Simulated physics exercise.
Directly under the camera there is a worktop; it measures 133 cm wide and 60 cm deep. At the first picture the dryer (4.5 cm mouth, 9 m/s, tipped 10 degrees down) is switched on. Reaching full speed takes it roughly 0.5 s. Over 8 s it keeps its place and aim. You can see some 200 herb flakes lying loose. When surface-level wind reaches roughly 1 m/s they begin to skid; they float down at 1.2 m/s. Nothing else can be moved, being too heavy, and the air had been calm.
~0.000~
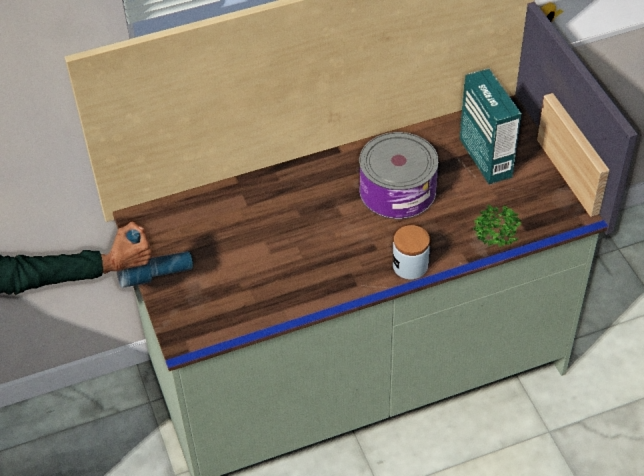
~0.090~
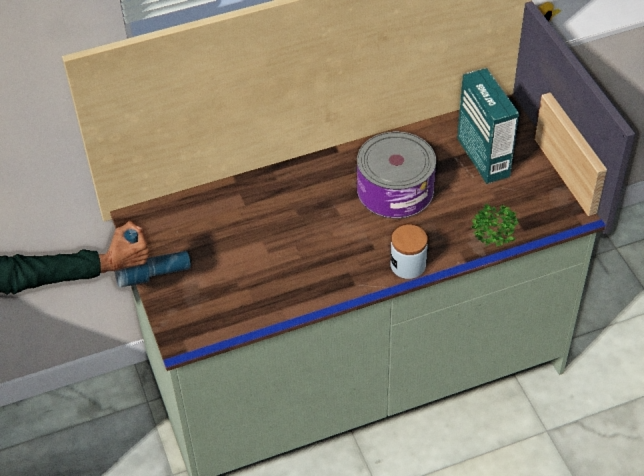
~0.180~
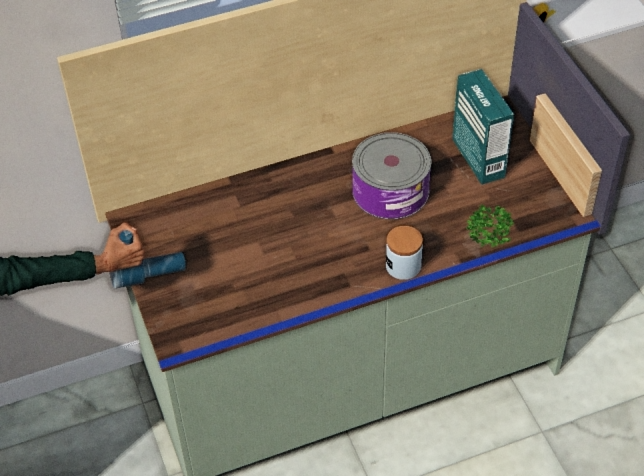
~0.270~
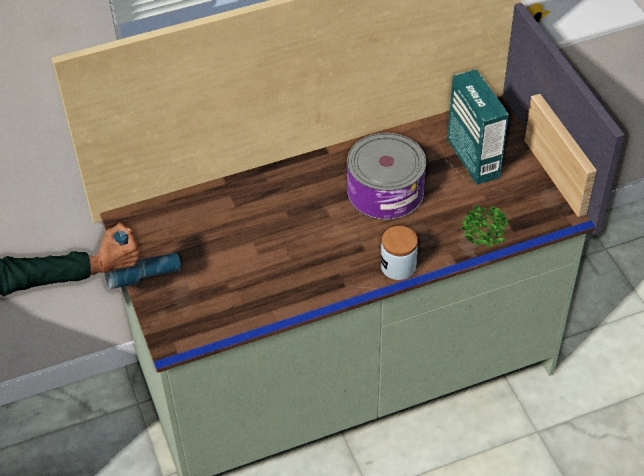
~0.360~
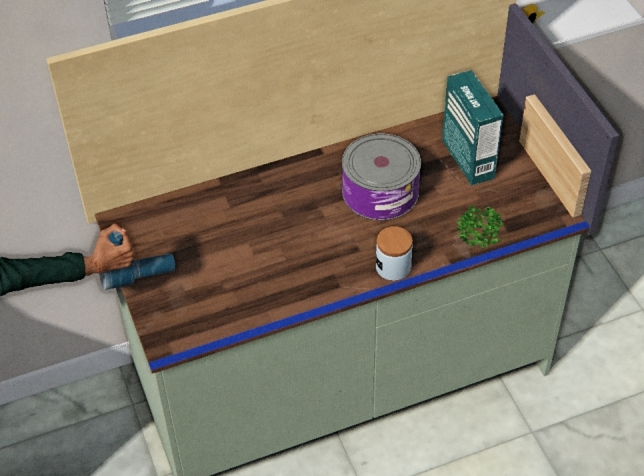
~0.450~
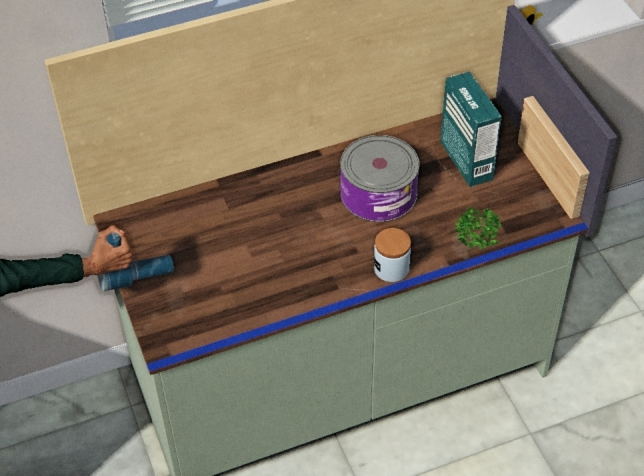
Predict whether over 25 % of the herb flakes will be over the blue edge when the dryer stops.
Watch it - the losses over that edge are going to exceed one in four.
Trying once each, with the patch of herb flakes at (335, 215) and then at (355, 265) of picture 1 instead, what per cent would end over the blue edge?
Results, one try each: 10 %, 80 %.
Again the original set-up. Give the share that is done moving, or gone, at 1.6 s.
It comes to some 60 per cent.
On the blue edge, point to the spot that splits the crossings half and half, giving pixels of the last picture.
Midpoint of crossings, approx. (553, 240).
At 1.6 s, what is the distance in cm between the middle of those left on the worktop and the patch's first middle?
About 25 cm.
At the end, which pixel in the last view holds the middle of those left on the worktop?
The middle lands close to (540, 237) in pixels.
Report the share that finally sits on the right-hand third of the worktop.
Roughly 20 in a hundred.
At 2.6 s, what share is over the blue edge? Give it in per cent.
70 %.
After 1.6 s, 44 % are on the move or not yet settled, 58 % are over the blue edge; the middle of those still in play is near (566, 214).
After 2.6 s, 32 % are on the move or not yet settled, 67 % are over the blue edge; the middle of those still in play is near (556, 227).
After 4.4 s, 24 % are on the move or not yet settled, 73 % are over the blue edge; the middle of those still in play is near (556, 236).
After 8.0 s, at the end, 78 % are over the blue edge; the middle of those still in play is near (540, 237).
